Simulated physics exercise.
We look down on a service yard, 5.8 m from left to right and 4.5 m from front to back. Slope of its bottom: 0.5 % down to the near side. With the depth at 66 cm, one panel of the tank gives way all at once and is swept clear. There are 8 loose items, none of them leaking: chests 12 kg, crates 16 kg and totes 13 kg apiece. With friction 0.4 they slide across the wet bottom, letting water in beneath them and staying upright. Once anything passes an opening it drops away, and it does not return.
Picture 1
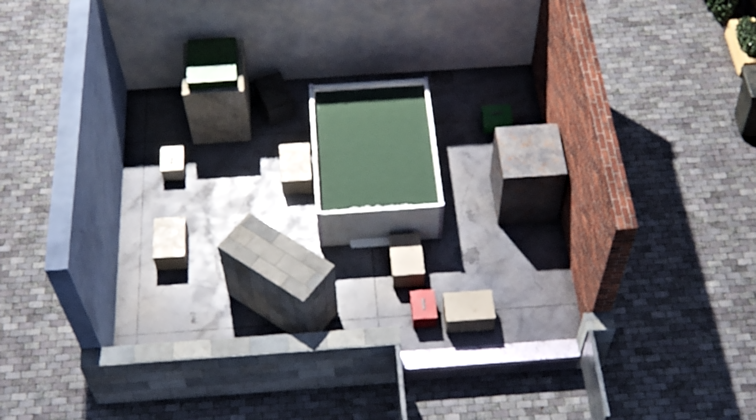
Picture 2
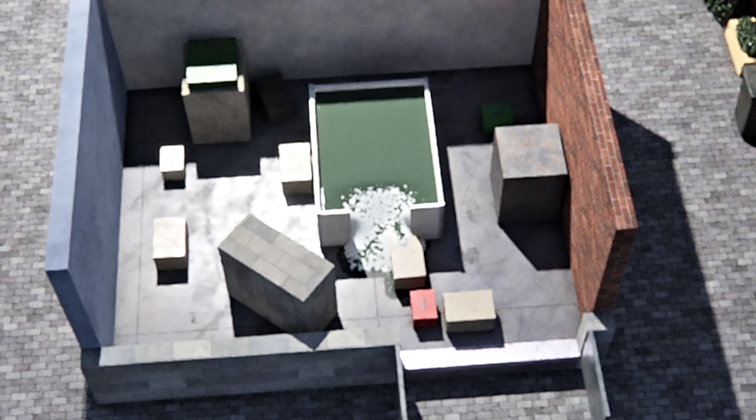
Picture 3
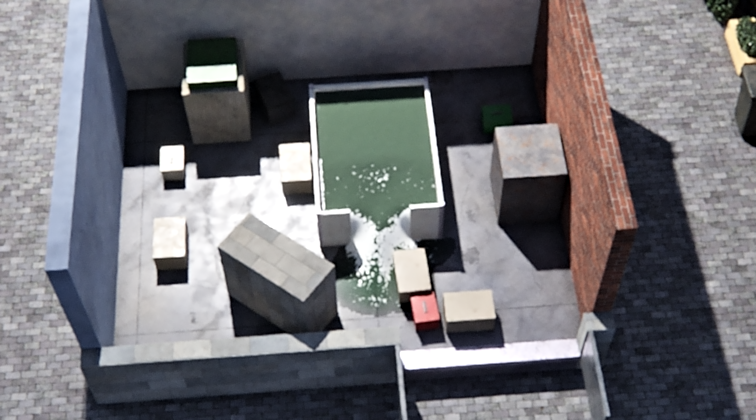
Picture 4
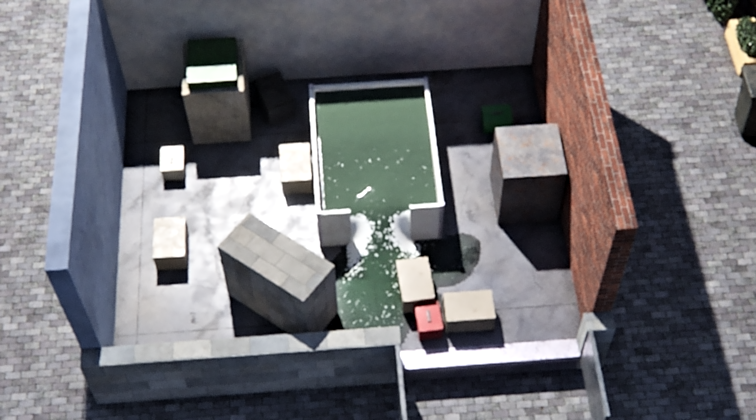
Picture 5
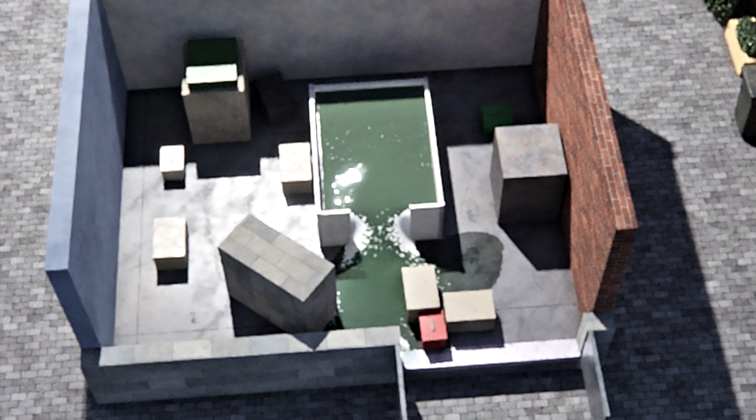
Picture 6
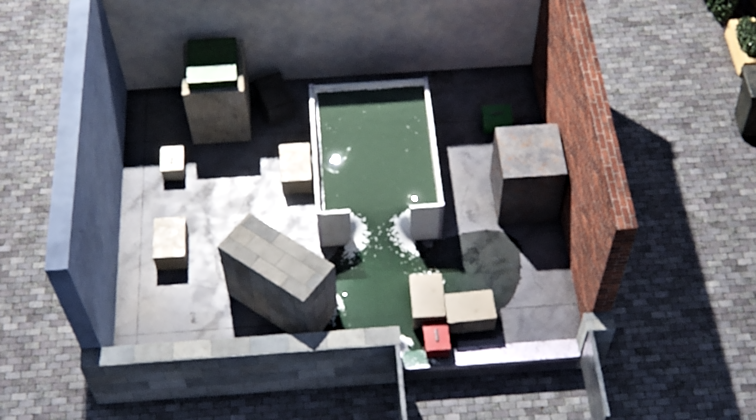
Tank of green water bursting open at its front in a walled yard, water spreading and nudging a crate and red box.
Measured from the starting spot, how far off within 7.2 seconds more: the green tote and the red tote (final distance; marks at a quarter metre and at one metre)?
The green tote should remain roughly unmoved. The red tote should get washed clear away.
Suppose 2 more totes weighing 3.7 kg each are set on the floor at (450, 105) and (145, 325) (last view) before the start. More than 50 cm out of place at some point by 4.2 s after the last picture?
Lab note - in order: Below threshold / above threshold.
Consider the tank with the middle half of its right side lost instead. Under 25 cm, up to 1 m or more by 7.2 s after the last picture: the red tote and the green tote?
Red tote: Displaced a little; green tote: Displaced far.
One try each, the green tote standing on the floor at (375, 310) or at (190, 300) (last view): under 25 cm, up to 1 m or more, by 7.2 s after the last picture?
Run 1: It is pushed far off. Run 2: It remains nearly still.
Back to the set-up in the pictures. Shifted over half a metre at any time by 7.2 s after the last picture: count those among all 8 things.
The count comes to 3.
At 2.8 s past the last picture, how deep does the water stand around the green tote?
Depth approx. 0 cm.
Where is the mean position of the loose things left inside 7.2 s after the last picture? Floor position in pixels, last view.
Near (285, 164).
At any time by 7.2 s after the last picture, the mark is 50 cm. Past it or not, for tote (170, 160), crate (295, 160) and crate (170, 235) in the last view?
Taking them in order: Fell shy, fell shy and fell shy.
Then, 0.9 s after the last picture the green tote is near (497, 113), 0.0 m from its start, aground; the red tote has gone out; 3 of 8 are out; 0 afloat.
Then, 2.8 s after the last picture the green tote is near (497, 113), 0.0 m from its start, aground; the red tote has gone out; 3 of 8 are out; 0 afloat.
Then, 4.8 s after the last picture the green tote is near (497, 113), 0.0 m from its start, aground; the red tote has gone out; 3 of 8 are out; 0 afloat.
Then, 7.2 s after the last picture the green tote is near (497, 113), 0.0 m from its start, aground; the red tote has gone out; 3 of 8 are out; 0 afloat.
